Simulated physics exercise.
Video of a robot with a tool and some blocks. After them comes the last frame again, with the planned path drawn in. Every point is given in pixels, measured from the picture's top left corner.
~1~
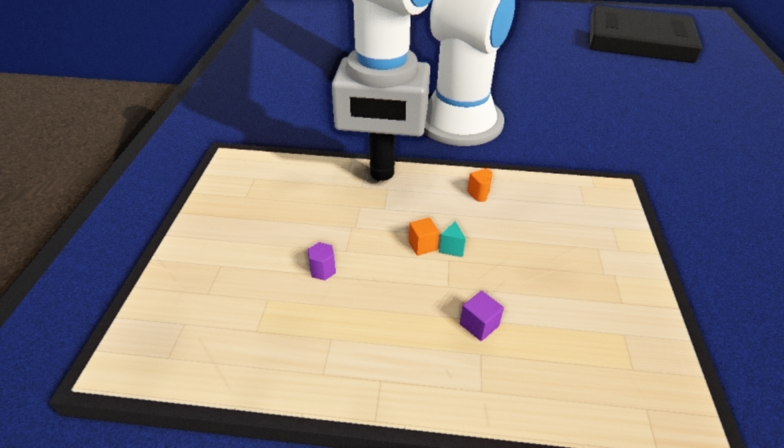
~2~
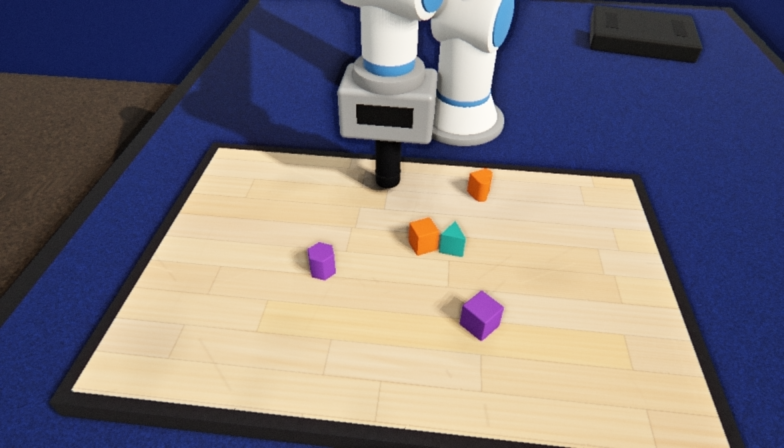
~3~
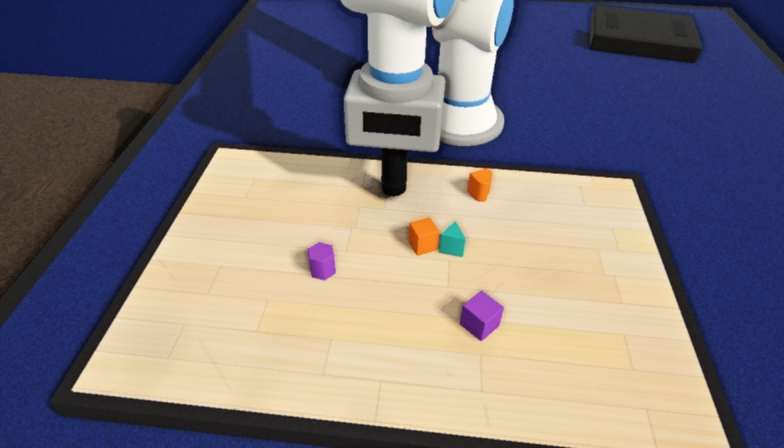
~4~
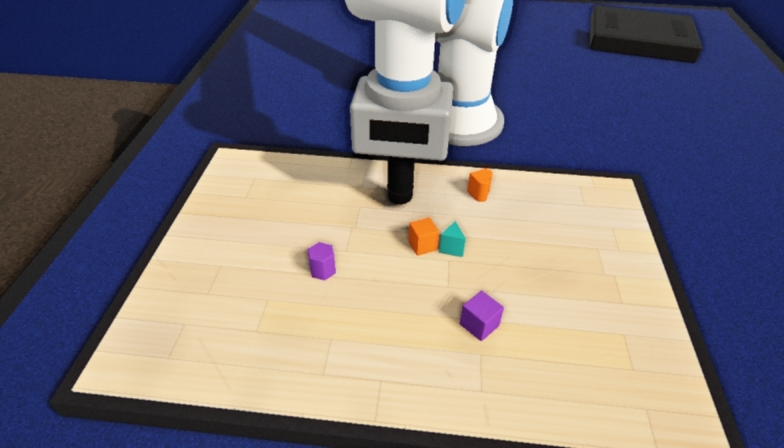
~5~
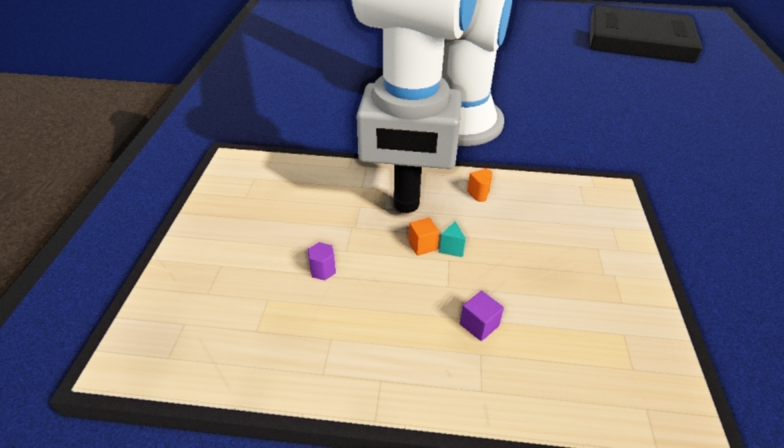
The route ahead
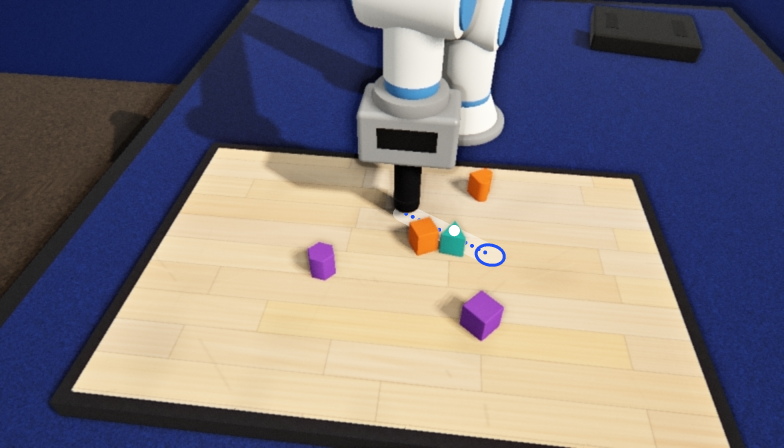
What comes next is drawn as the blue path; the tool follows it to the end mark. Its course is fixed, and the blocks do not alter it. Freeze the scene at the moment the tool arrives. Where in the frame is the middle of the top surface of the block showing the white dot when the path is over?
Roughly at (464, 240).
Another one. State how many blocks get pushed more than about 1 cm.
It will shift just one block.
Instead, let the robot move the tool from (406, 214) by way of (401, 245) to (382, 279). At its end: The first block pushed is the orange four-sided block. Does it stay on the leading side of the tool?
It ends up beside or behind the tool.
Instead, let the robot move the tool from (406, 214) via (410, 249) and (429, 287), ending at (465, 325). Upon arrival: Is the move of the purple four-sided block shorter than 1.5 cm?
My answer is no.
The drawn path runs in a line from (406, 214) to (490, 255); the dot is on the turquoise triangular block.
On the path given first. One third of the way, tool (434, 218); nothing pushed yet.
Two thirds of the way, tool (462, 232); turquoise triangular block (461, 237), turned 60° clockwise.
At the end, tool (492, 246); orange four-sided block not moved; turquoise triangular block (464, 240), turned 85° clockwise.
